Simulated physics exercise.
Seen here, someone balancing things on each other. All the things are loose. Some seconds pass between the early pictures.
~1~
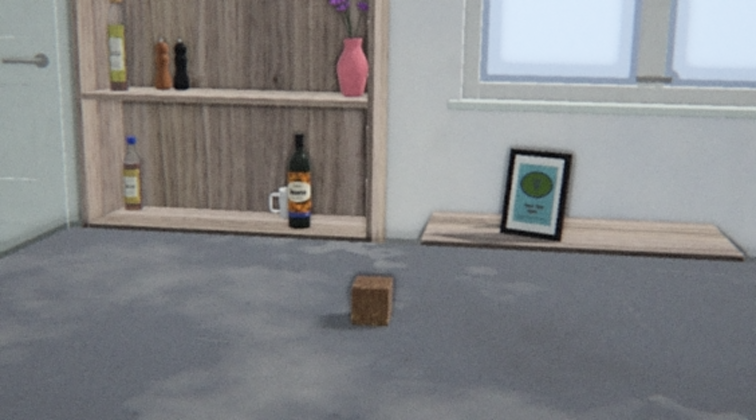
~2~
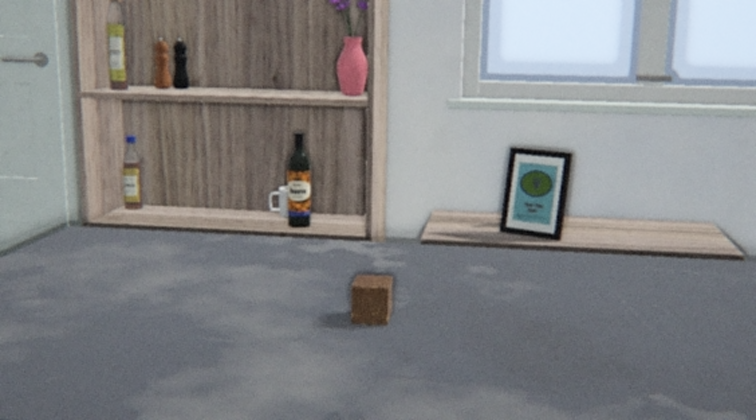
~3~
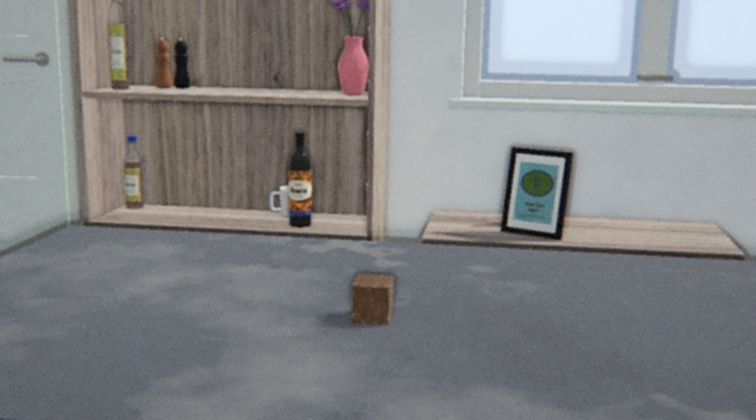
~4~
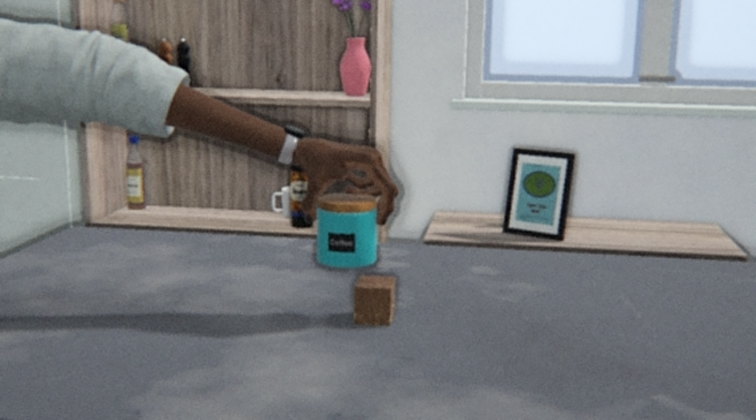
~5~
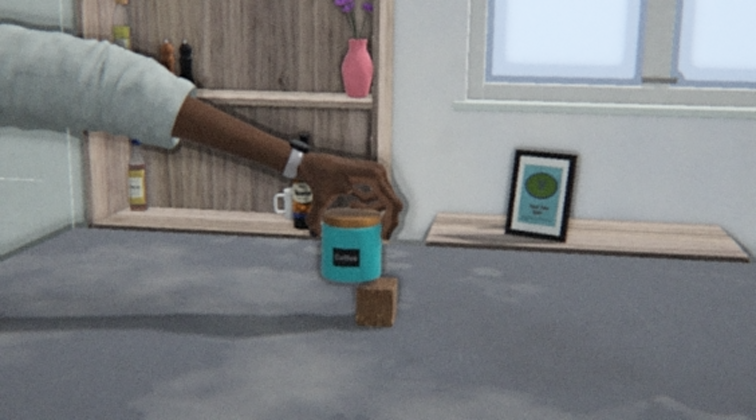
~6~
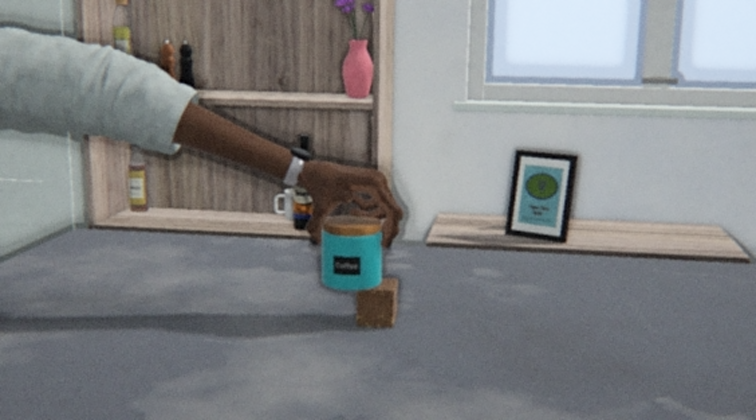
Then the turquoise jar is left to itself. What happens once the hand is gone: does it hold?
The pile gives way.
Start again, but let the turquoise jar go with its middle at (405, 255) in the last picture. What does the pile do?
Then it comes apart.
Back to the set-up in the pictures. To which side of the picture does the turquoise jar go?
It goes to the left.
Then, 0.30 s after the last picture, turquoise jar now fallen.
Then, 0.40 s after the last picture, things are still on the move.
Then, 0.60 s after the last picture, nothing new.
Then, 2.10 s after the last picture, turquoise jar resting near (285, 288).
At rest, fallen, turquoise jar; brown block in place. Seen from the same camera at the end, turquoise jar near (285, 288). The pile loses its balance.
